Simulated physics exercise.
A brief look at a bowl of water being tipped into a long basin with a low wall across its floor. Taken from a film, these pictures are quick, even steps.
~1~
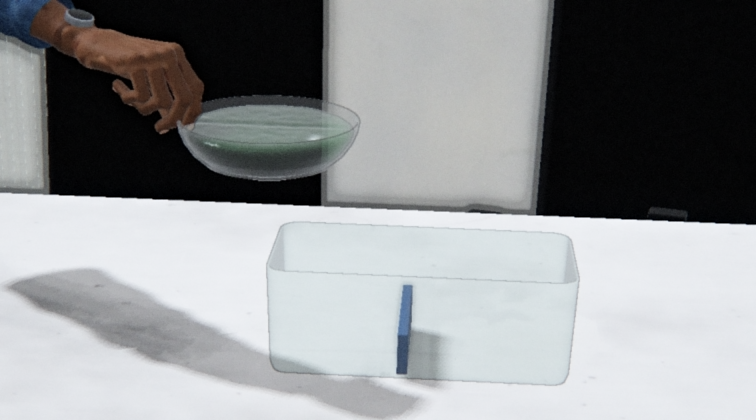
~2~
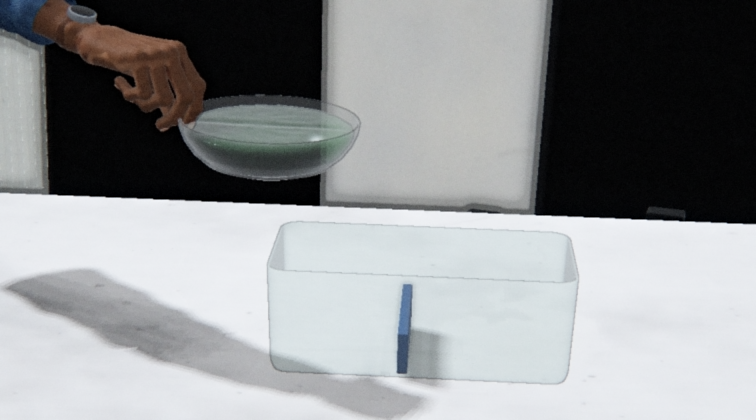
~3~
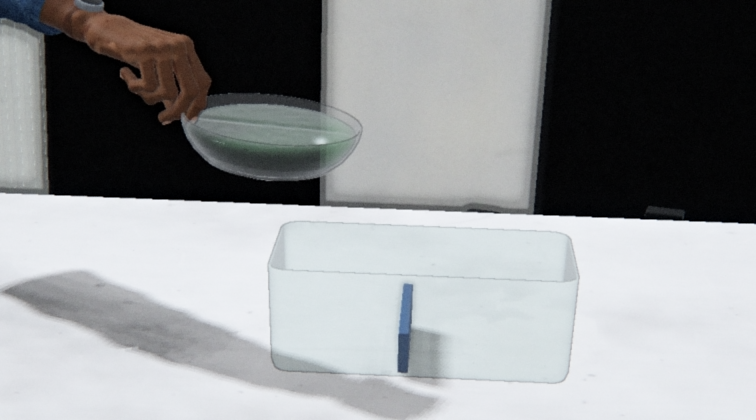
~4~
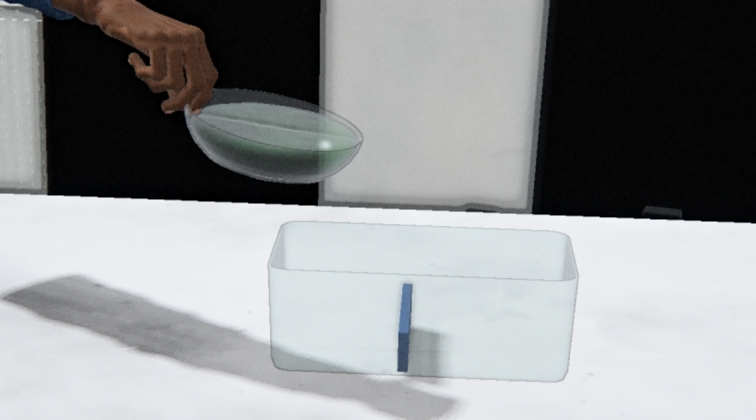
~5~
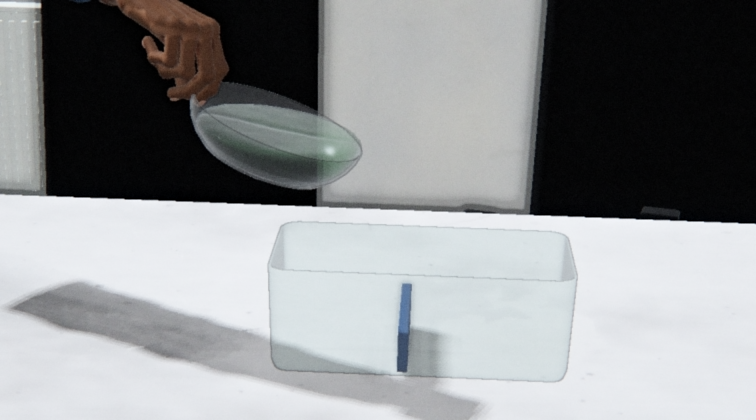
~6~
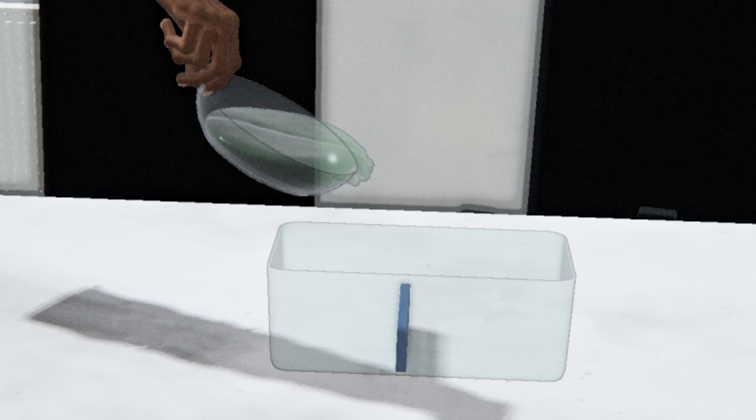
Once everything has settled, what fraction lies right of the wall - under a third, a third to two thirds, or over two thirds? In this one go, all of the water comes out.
A third to two thirds lies right of the wall.
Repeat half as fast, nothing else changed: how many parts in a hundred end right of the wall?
Share on the right: Some 60 percent.
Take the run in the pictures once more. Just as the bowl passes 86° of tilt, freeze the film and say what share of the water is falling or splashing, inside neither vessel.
It's close to 15 %.
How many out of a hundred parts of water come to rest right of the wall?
That share comes out near 45 percent.
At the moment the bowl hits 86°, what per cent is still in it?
5 %.
A moment on, the tilt is 86° and 3 per cent is still to pour, 39 is left of the wall and 40 right of it.
Next, the tilt is 99° and 0 per cent is still to pour, 46 is left of the wall and 39 right of it.
Then the tilt is 99° and 0 per cent is still to pour, 48 is left of the wall and 43 right of it.
Later the tilt is 99° and 0 per cent is still to pour, 48 is left of the wall and 43 right of it.
At rest 48 per cent lies left of the wall, 43 right of it and 9 outside.
